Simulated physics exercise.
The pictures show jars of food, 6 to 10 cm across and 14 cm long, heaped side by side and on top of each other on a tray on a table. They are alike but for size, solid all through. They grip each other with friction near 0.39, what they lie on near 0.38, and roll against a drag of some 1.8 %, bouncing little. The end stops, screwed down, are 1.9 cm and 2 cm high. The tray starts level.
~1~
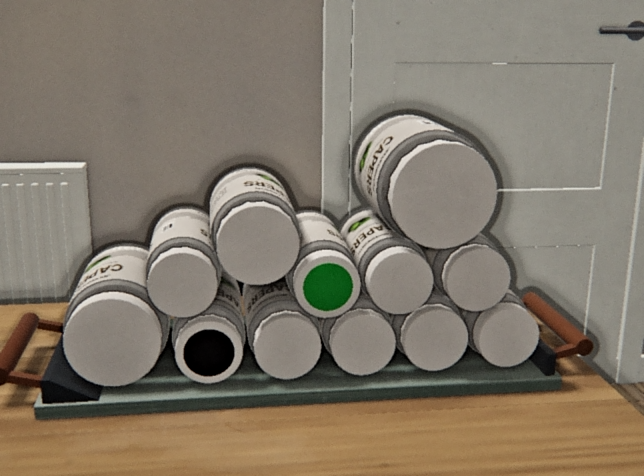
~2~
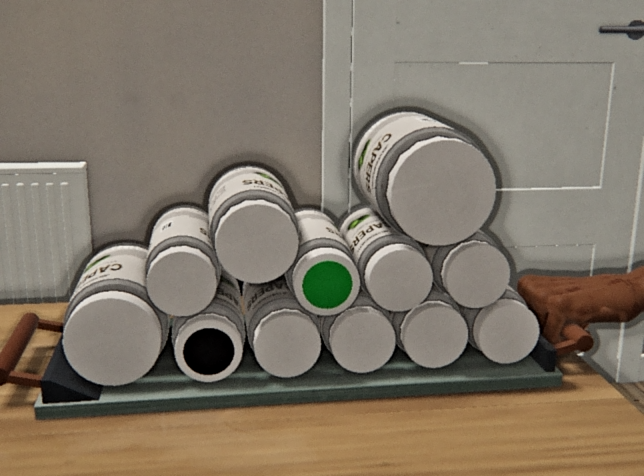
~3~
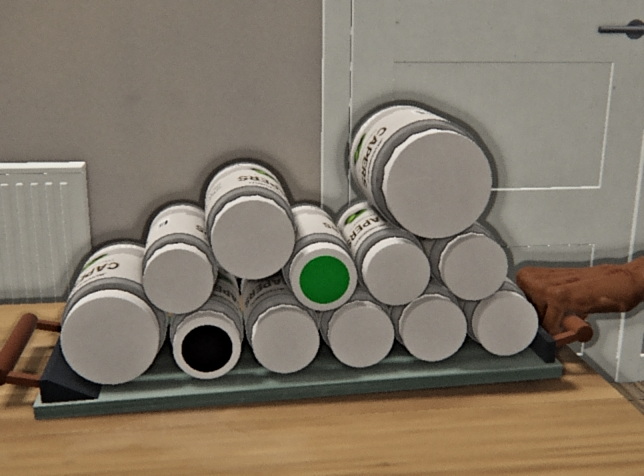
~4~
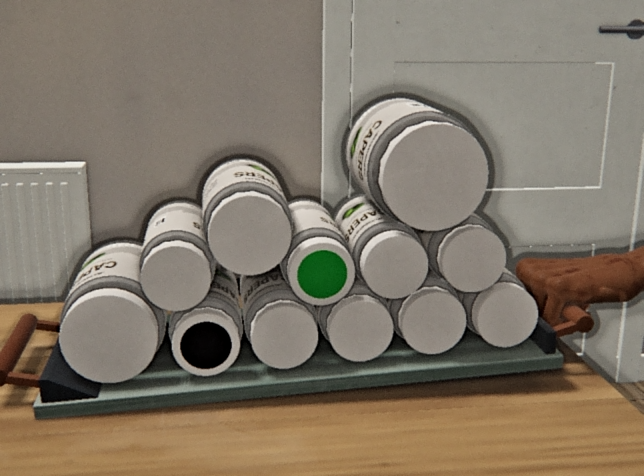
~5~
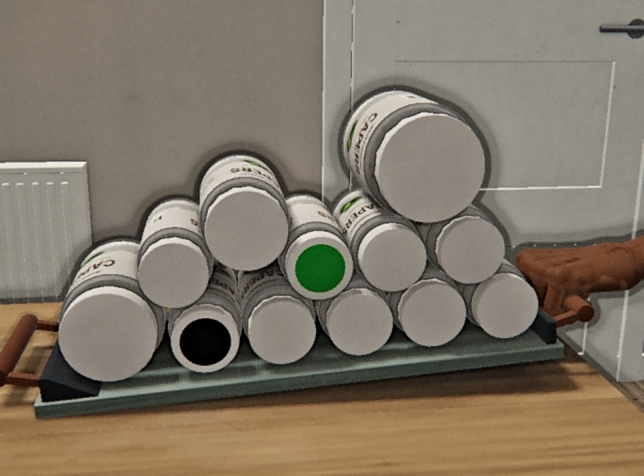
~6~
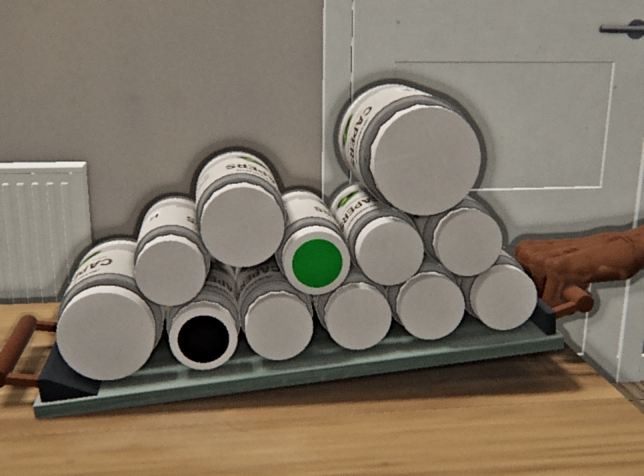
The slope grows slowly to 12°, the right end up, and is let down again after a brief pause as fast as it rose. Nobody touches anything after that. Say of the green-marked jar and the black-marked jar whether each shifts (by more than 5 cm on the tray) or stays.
The green-marked jar shifts, the black-marked jar shifts.
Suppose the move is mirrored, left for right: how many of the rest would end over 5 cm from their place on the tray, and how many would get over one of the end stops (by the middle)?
In that case 0 shift, 0 get out.
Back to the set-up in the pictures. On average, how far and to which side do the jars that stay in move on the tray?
About 16 cm to the left.
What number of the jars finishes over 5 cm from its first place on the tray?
In all, 12.
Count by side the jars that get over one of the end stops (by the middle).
Left 6, right 0.
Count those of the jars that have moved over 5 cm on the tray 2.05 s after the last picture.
12 by then.
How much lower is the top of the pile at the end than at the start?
Some 6 cm lower.
Then, 0.82 s after the last picture, right end up 12°; 5 now displaced over 5 cm; 1 over the left wedge; green 4 cm left and 1.4 cm down; black 7 cm left (moves measured on the tray).
Then, 2.05 s after the last picture, tray level; 12 now displaced over 5 cm; 6 over the left wedge; green 24 cm left and 3.6 cm down; black fallen off to the left.
At rest 3.0 s after the last picture, 12 moved over 5 cm; 6 over the left wedge; green 24 cm left and 3.6 cm down; black fallen off to the left; top of the pile 14 cm high, from 20 cm.
